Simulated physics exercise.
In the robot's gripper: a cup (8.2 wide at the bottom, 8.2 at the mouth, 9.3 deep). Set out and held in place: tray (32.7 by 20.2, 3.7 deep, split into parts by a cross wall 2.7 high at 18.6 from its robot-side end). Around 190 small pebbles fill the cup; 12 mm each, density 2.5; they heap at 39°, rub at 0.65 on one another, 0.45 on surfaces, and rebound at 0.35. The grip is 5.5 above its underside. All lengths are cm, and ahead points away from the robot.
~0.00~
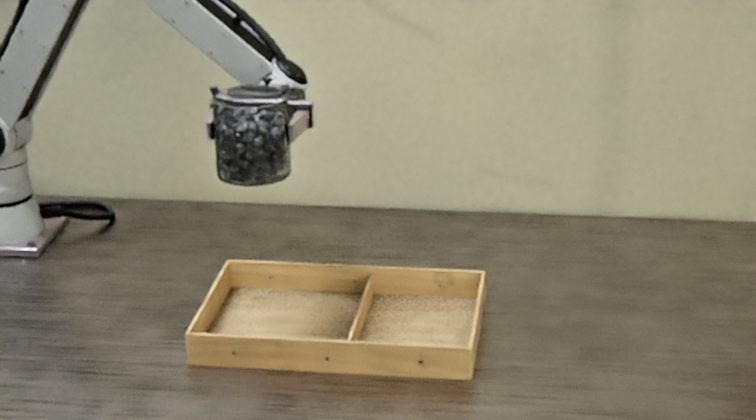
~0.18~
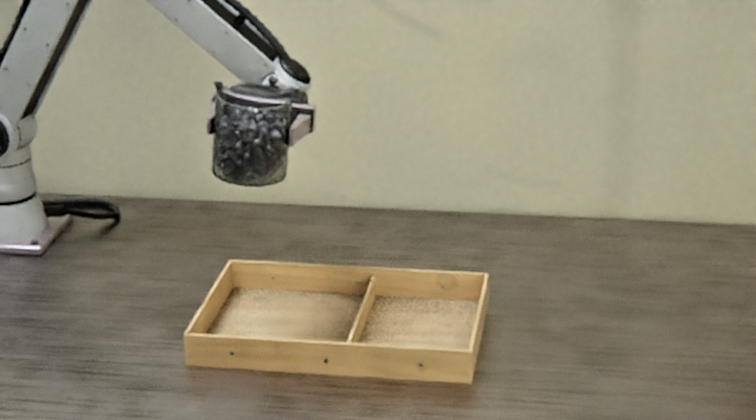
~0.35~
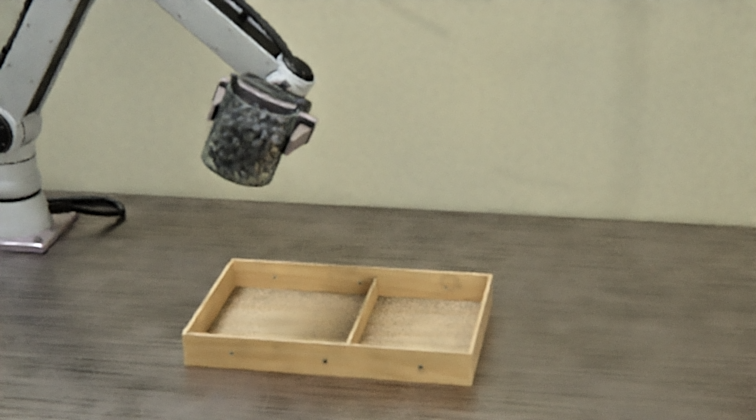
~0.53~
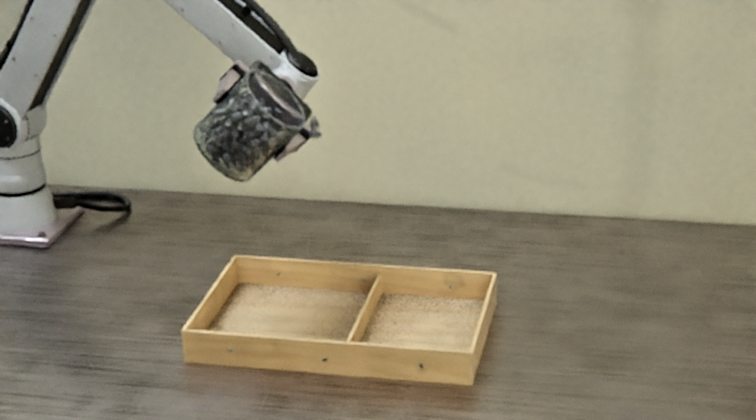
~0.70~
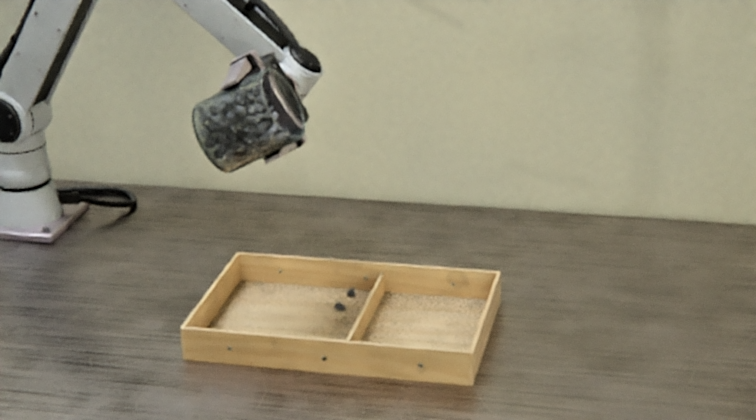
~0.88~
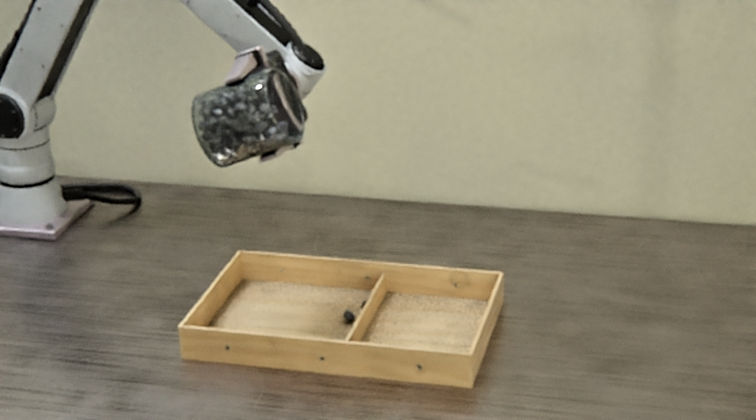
The footage shows a robot arm holding a clear cup full of small dark pebbles above a divided wooden tray, then tilting the cup steadily to the right as a couple of pebbles drop into the tray's left section.
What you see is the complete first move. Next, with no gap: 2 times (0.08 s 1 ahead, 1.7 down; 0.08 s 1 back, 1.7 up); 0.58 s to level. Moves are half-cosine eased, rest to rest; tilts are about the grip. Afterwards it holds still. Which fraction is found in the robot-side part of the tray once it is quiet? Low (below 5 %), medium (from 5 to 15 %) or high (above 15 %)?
Answer: Low; below 5 % of the small pebbles finish in the robot-side part of the tray.
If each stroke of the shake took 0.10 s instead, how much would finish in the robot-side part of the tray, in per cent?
It would be near 0 per cent.
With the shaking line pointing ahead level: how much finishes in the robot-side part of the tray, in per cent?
Some 5 per cent.
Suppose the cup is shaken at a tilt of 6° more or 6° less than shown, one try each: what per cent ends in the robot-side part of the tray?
Some 0 and 0 per cent.
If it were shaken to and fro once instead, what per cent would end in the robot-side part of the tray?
It would be near 0 per cent.
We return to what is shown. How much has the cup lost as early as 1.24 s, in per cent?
Some 0 per cent.
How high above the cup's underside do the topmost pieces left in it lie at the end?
About 9.0 cm.
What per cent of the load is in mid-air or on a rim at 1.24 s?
Roughly 1 per cent.
By 1.24 s, tilted 67° forward, highest piece 28 above the table; 188 in the cup, 2 in the robot-side part, 1 in flight or on a rim.
By 1.60 s, tilted 15° forward, highest piece 29 above the table; 188 in the cup, 3 in the robot-side part.
By 1.98 s, level, highest piece 29 above the table; 188 in the cup, 3 in the robot-side part.
By 3.03 s, level, highest piece 29 above the table; 188 in the cup, 3 in the robot-side part.
Final count, 188 in the cup, 3 in the robot-side part. That is 2 % in the robot-side part of the tray.
